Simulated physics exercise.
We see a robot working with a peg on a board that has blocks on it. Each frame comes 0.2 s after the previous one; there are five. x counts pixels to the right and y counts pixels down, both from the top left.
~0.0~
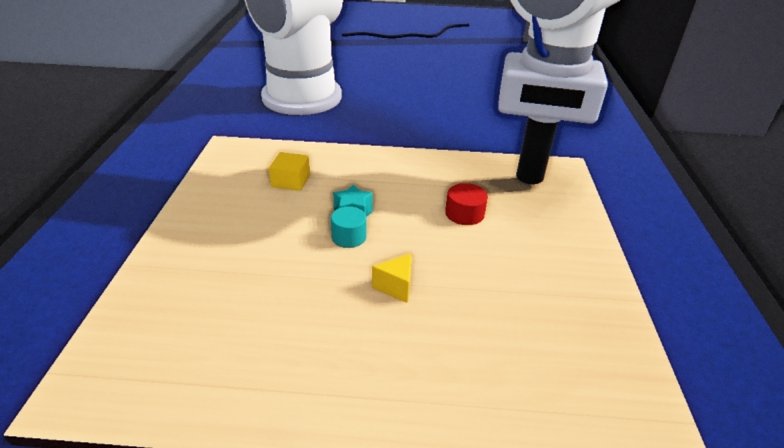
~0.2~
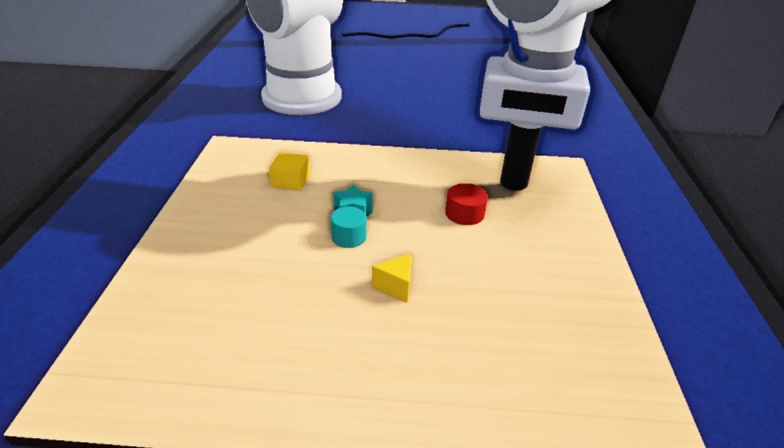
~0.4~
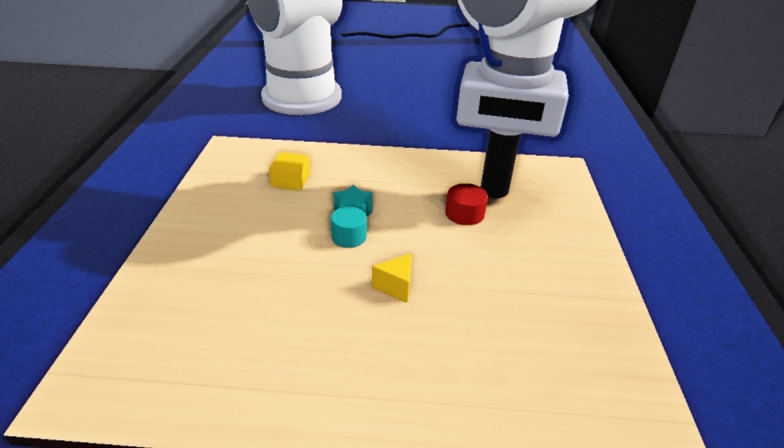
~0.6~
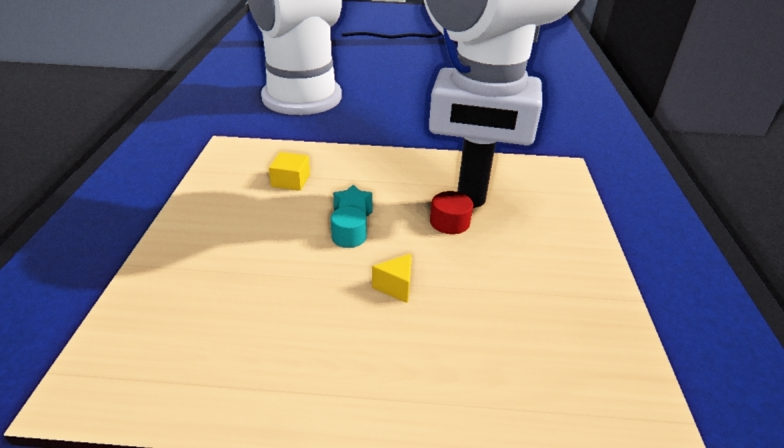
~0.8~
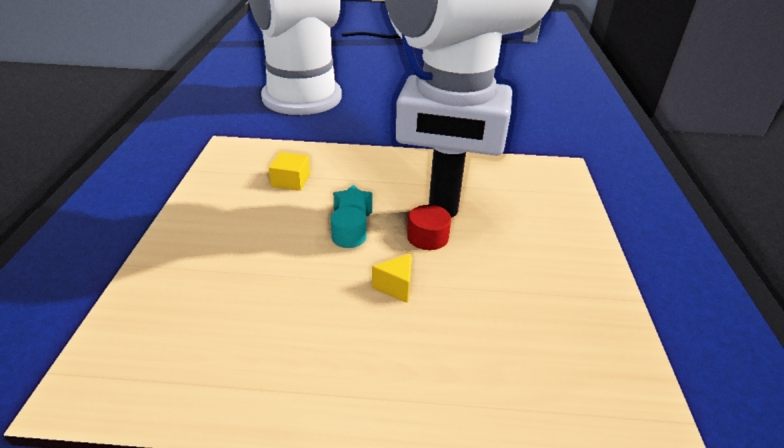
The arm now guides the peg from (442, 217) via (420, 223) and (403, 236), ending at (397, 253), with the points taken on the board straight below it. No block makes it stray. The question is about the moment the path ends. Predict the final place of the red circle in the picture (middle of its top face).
Its top middle: (419, 255).
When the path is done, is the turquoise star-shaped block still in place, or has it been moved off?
Undisturbed, or as good as.
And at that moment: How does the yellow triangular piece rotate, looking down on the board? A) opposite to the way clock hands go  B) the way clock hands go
The answer is B.
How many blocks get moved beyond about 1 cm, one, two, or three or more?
Put simply, two blocks are moved more than 1 cm.
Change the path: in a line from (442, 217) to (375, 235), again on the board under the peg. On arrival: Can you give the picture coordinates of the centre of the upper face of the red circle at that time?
Its top middle: (411, 231).
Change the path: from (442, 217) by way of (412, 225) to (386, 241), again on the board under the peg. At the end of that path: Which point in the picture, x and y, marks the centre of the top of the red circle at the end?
I'd say the red circle ends with its top centre at (413, 240).
The first path, step by step. Halfway along, peg (410, 222); red circle (415, 232).
At the end, peg (397, 246); turquoise circle still; turquoise star-shaped block still; yellow triangular piece (400, 276), turned 60° clockwise; red circle (419, 255).
